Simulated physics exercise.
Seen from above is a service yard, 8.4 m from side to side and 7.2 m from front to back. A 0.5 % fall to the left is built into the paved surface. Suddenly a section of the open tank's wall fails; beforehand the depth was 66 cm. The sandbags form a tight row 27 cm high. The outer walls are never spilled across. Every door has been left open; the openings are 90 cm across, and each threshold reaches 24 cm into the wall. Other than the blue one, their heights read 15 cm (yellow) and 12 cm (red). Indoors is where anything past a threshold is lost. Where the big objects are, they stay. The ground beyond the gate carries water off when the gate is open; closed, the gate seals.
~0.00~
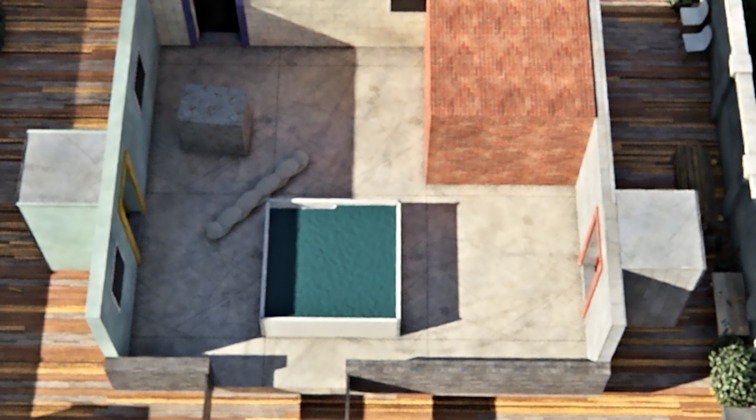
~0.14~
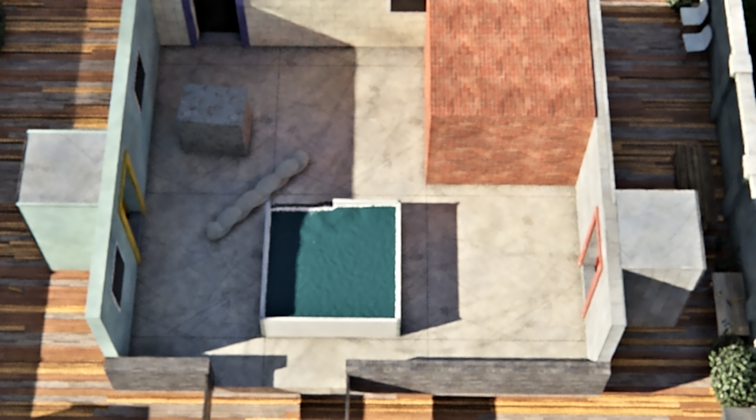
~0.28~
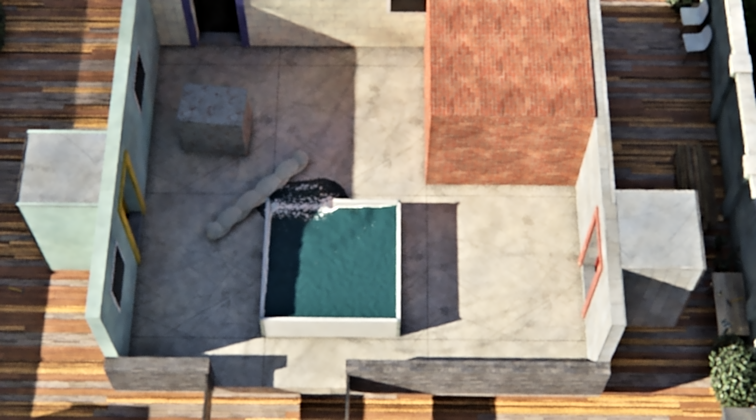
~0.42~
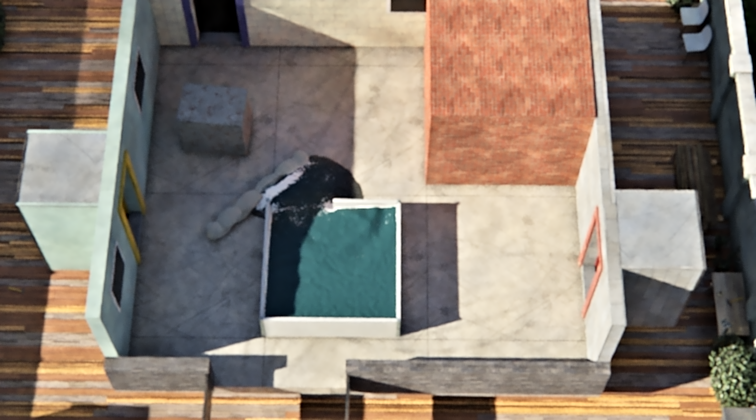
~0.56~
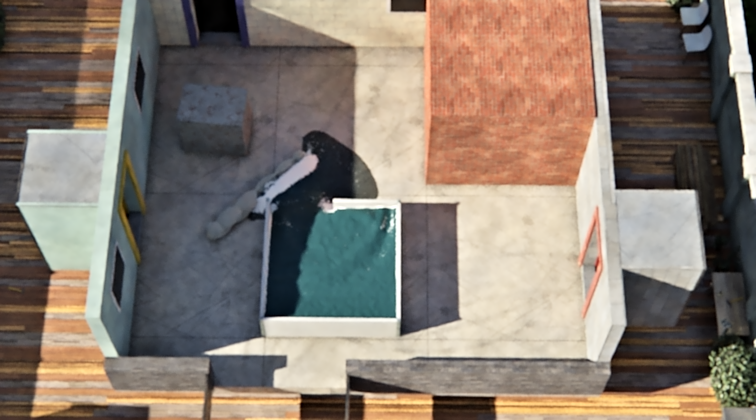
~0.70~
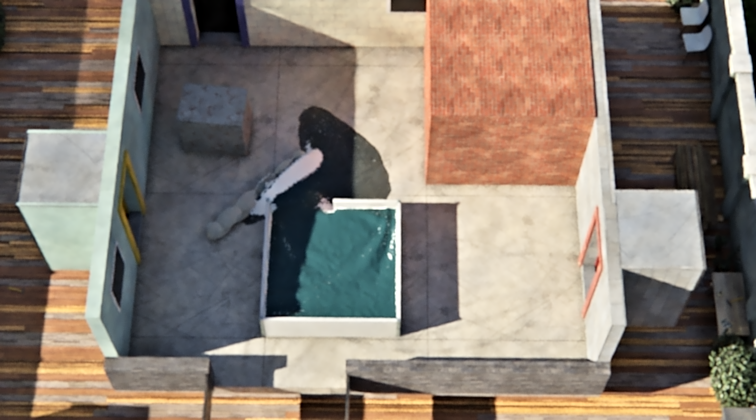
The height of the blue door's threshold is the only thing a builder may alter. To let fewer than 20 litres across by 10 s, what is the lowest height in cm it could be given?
The lowest such height is close to 14 cm.
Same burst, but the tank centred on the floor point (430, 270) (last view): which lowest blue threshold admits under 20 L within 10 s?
New minimum height: Approx. 21 cm.
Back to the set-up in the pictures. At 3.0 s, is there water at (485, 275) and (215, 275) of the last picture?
In that order: Still dry, wet.
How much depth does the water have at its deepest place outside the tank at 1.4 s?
Max depth: Around 52 cm.
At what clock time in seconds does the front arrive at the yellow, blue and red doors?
Arrival times: Yellow 2.8 seconds, blue 2.6 seconds, red 9.5 seconds.
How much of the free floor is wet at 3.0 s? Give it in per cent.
Approximately 50 % of the floor.
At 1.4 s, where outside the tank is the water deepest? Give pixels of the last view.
Look close to (275, 199).
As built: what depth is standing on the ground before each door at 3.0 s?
In cm - yellow: 2, blue: 7, red: 0.
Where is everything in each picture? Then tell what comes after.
The first picture shows still water, 66 cm deep, in the open tank at (332, 261); the blue door at (216, 17) is dry.
In the second picture, the gap is on the far side, the front 0.3 m out at a hidden place; the back of the open tank holds 66 cm.
In the third picture, the gap is on the far side, the front 0.8 m out at (313, 183); the back of the open tank holds 66 cm.
In the fourth picture, the gap is on the far side, the front 1.3 m out at (310, 162); the back of the open tank holds 66 cm.
In the fifth picture, the gap is on the far side, the front 1.9 m out at (311, 135); the back of the open tank holds 66 cm.
In the sixth picture, water pours out on the far side and has run 2.4 m, to (312, 112); about 6 cm deep outside, 64 cm at the back; 2.5 m in a straight line remain to the blue door at (216, 17).
After 1.4 s water covers 25 % of the floor, deepest (52 cm) near (275, 199); it has not reached the blue door.
After 3.0 s water covers 50 % of the floor, deepest (36 cm) near (275, 199); 7 cm at the blue door, 0 litres in over its 13 cm threshold.
After 10.0 s water covers 85 % of the floor, deepest (18 cm) near (178, 52); 15 cm at the blue door, 27 litres in over its 13 cm threshold.
At the blue door as built, the water arrived by 2.6 s and peaked near 18 cm at 9.2 s.
Run again over the same 10 s with other heights there, 31 litres in over 12.5 cm, 7 litres over 16.5 cm. The limit of 20 litres is kept from about 14 cm up.
